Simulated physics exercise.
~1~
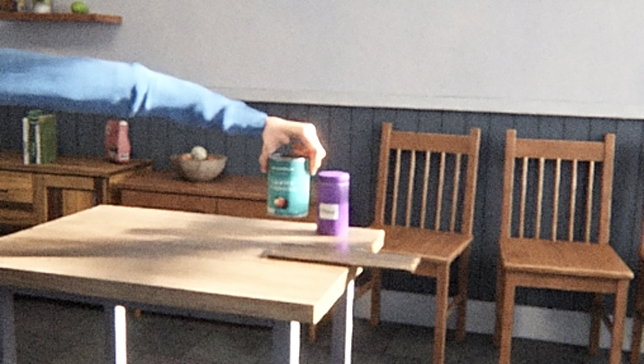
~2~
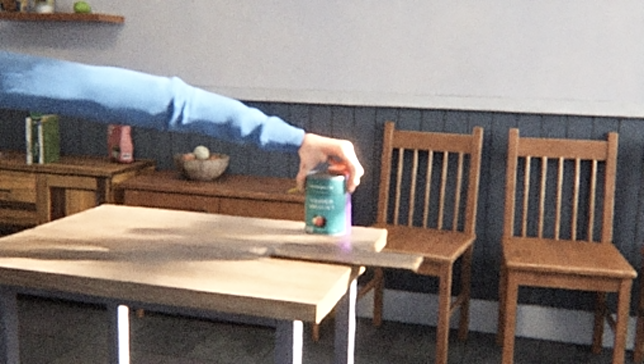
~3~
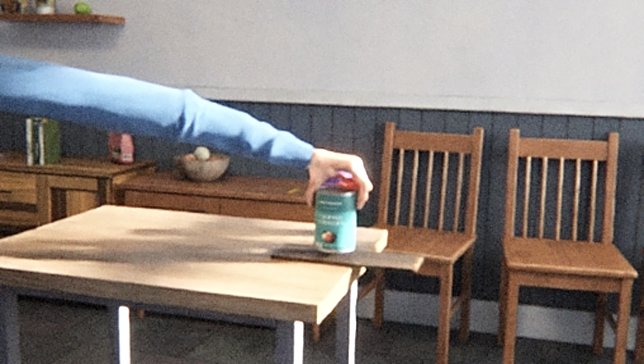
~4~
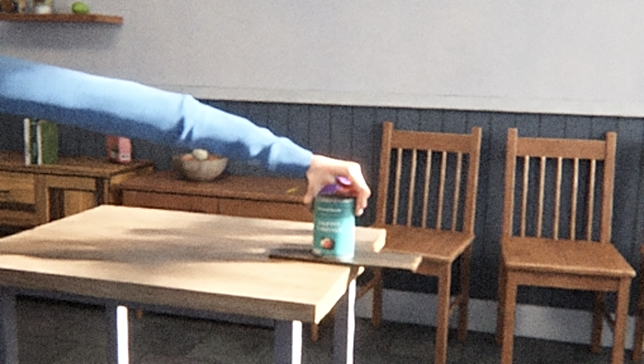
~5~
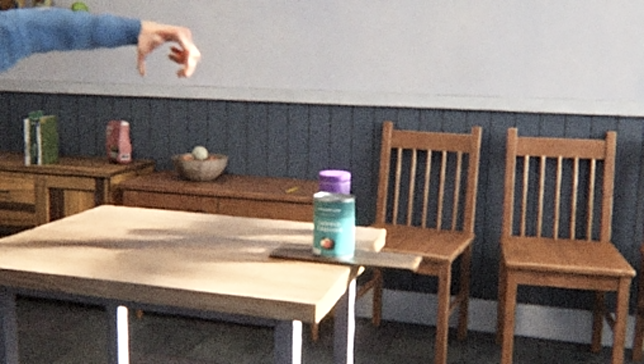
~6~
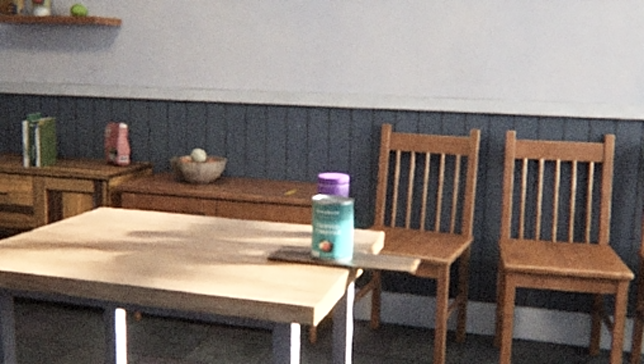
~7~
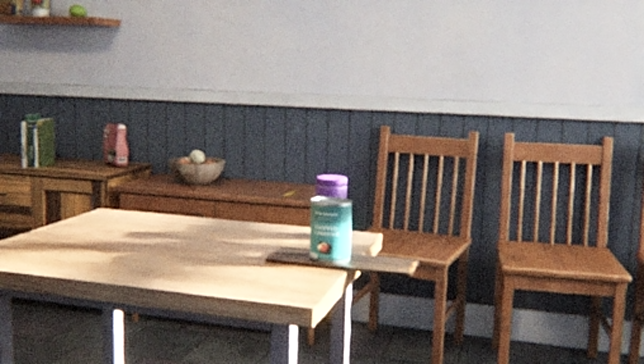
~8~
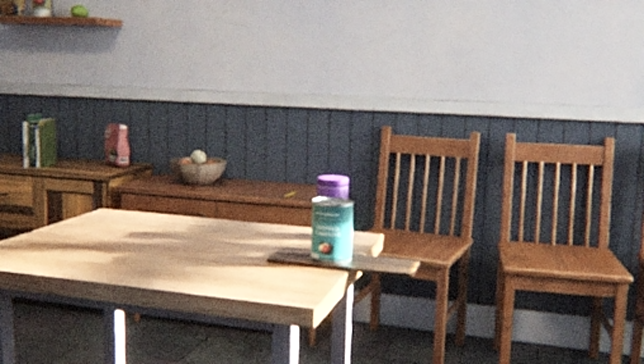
A blue-sleeved arm lowering a turquoise tin in front of a purple jar on an overhanging board, then withdrawing as everything stays put.
